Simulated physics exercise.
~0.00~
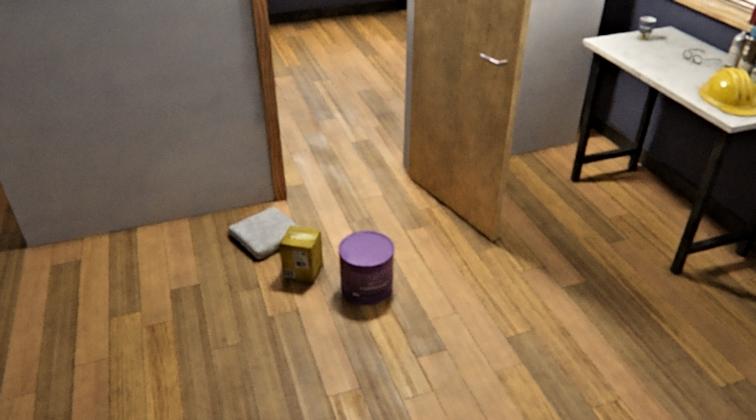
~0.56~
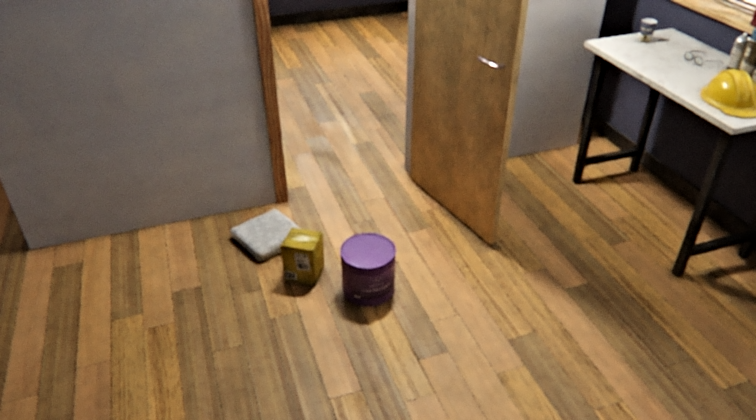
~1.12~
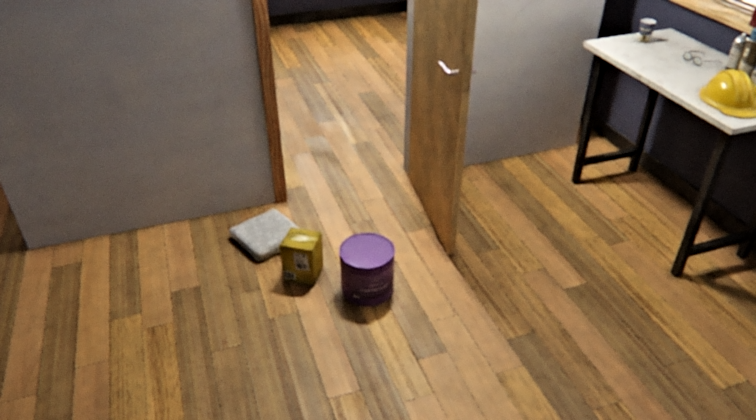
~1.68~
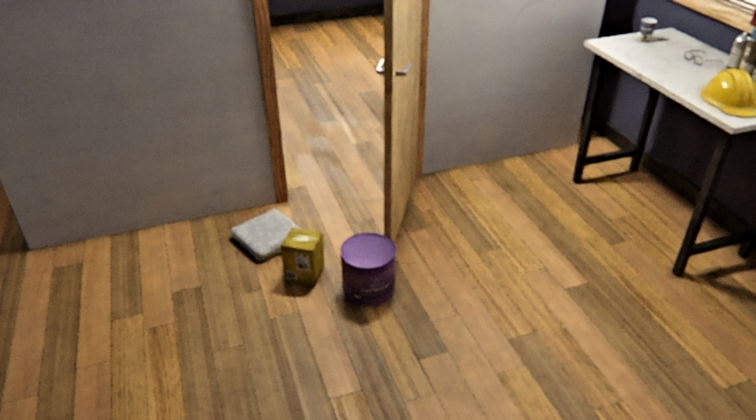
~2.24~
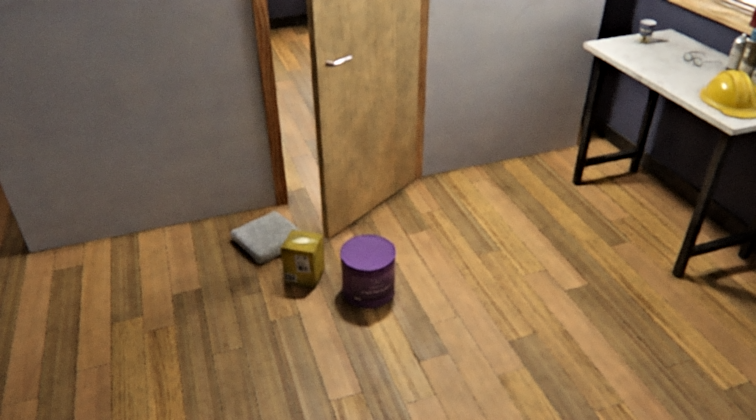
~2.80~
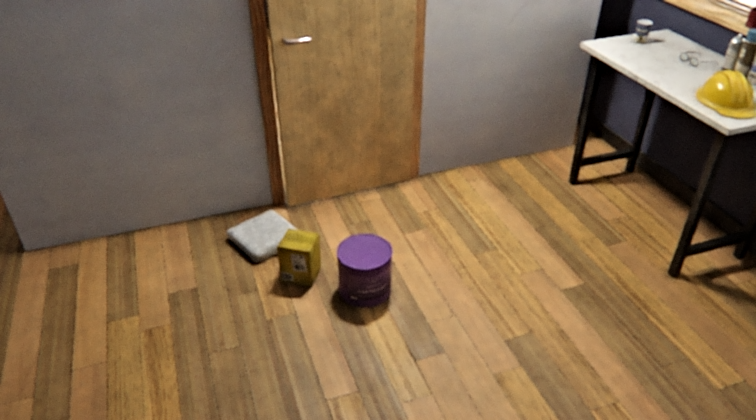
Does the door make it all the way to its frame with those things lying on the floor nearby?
Yes, the door swings all the way to its frame and ends up shut. The pail, the parcel and the cushion are still in their places on the floor in front of it.
